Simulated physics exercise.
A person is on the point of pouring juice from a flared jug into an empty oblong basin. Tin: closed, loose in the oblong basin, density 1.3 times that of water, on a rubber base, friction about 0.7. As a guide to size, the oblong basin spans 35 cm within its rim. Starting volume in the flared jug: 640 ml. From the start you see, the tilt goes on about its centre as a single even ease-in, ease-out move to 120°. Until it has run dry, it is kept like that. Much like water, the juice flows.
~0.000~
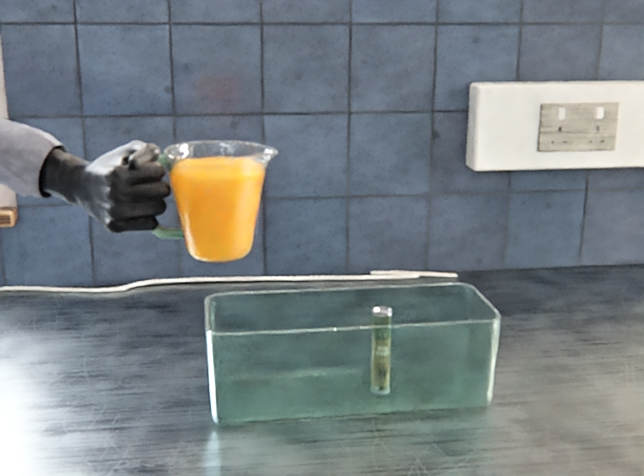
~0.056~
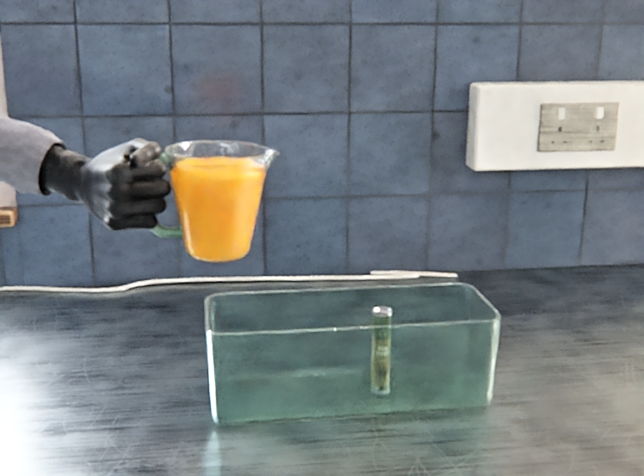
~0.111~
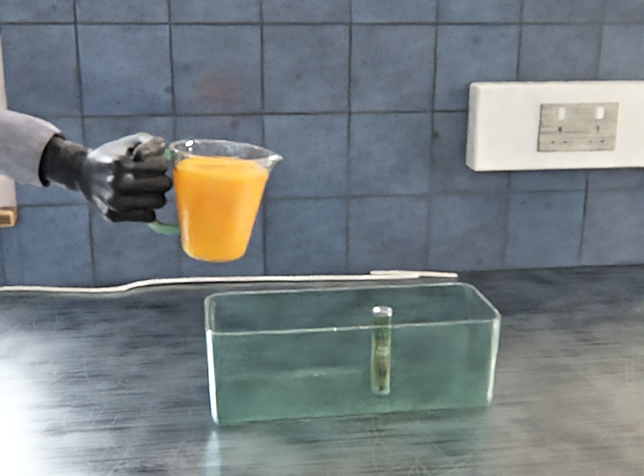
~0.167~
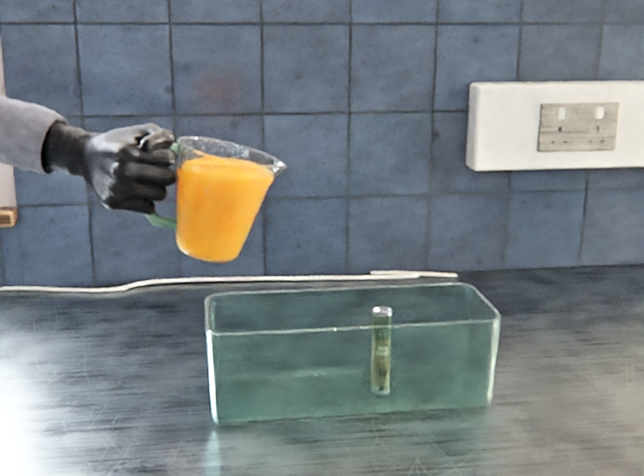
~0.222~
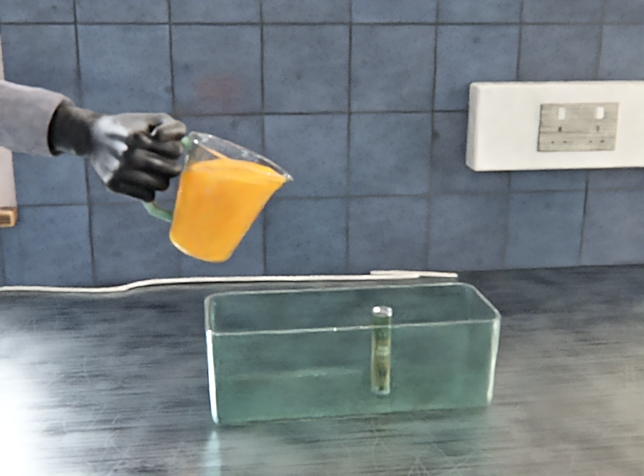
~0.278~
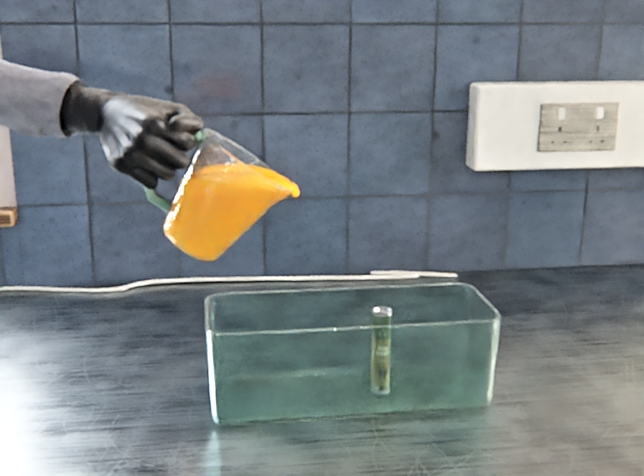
On a dark countertop against blue tiles, a gloved hand steadily tilting a jug of orange juice rightward above a glass basin.
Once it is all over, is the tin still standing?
Yes, it does not overbalance.
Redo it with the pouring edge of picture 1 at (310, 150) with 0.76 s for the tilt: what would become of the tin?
Result: Tin tipped over.
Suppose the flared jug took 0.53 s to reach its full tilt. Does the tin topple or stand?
Outcome - the tin remains standing.
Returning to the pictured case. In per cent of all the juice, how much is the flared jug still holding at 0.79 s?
About 1 per cent.
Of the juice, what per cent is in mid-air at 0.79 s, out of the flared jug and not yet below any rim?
Some 4 % is up in the air.
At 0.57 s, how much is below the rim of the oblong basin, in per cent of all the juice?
At that time the basin holds about 36 per cent of the liquid.
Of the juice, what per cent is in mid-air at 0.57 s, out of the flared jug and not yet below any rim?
Estimate: About 26 % of all of it.
By 0.57 s the tilt is 103° and 38 per cent is still to pour; the tin stands where it began.
By 0.79 s the tilt is 120° and 1 per cent is still to pour; the tin stands where it began.
By 1.01 s the tilt is 120° and 0 per cent is still to pour; the tin stands where it began.
By 1.26 s the tilt is 120° and 0 per cent is still to pour; the tin stands where it began.
At rest the tin stands where it began.
